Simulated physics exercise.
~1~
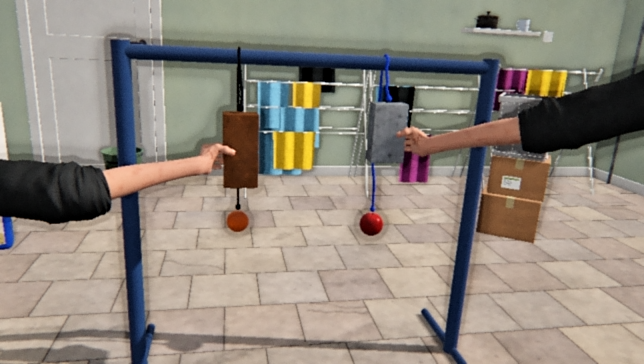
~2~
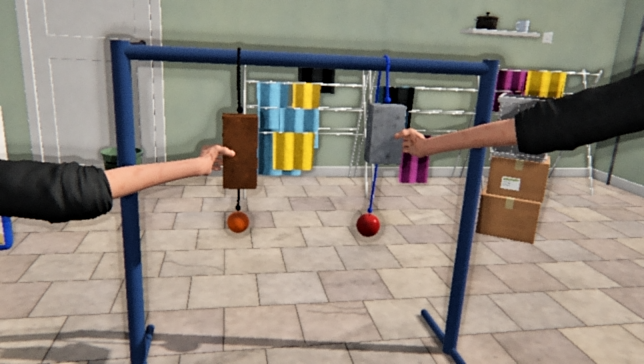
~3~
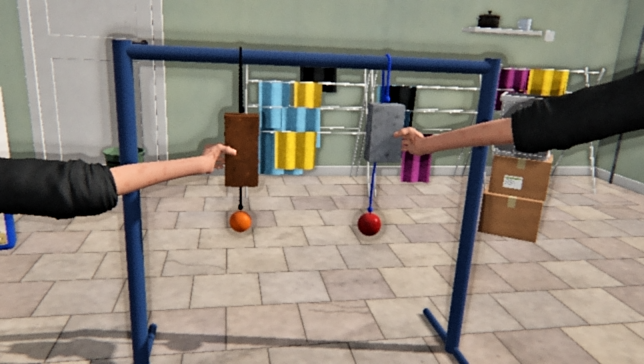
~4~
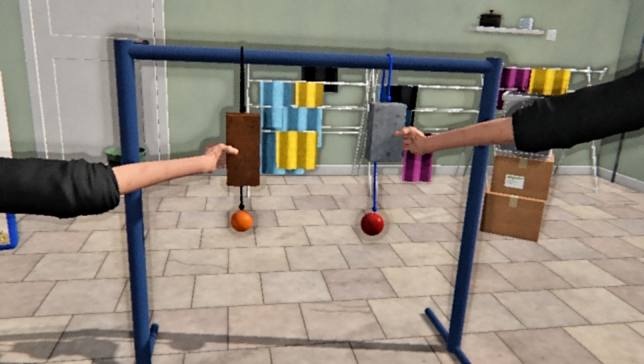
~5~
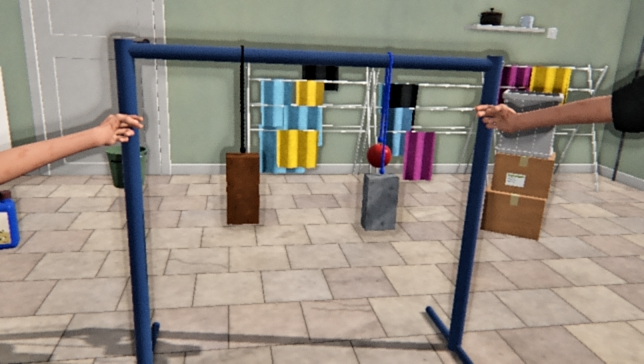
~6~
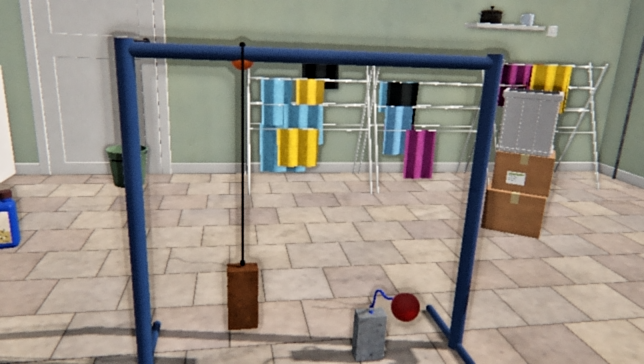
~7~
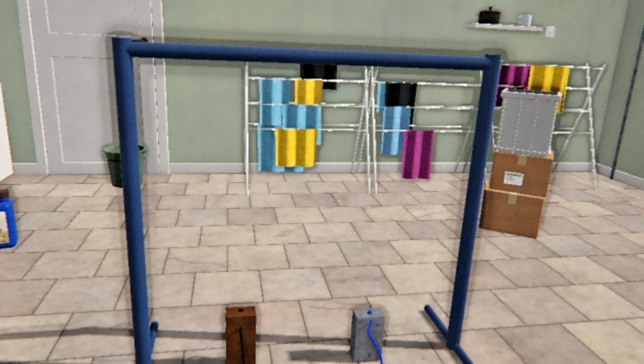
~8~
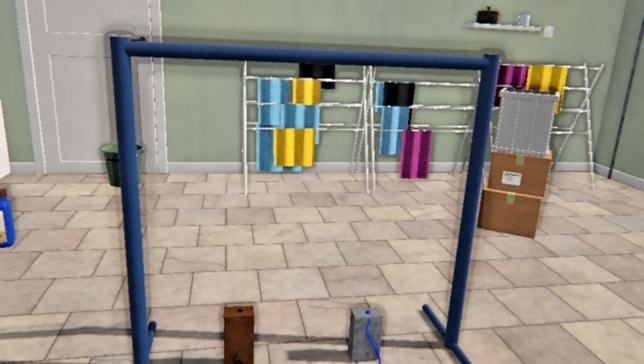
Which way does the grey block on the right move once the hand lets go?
The grey block moves down from the rail until it reaches the floor.
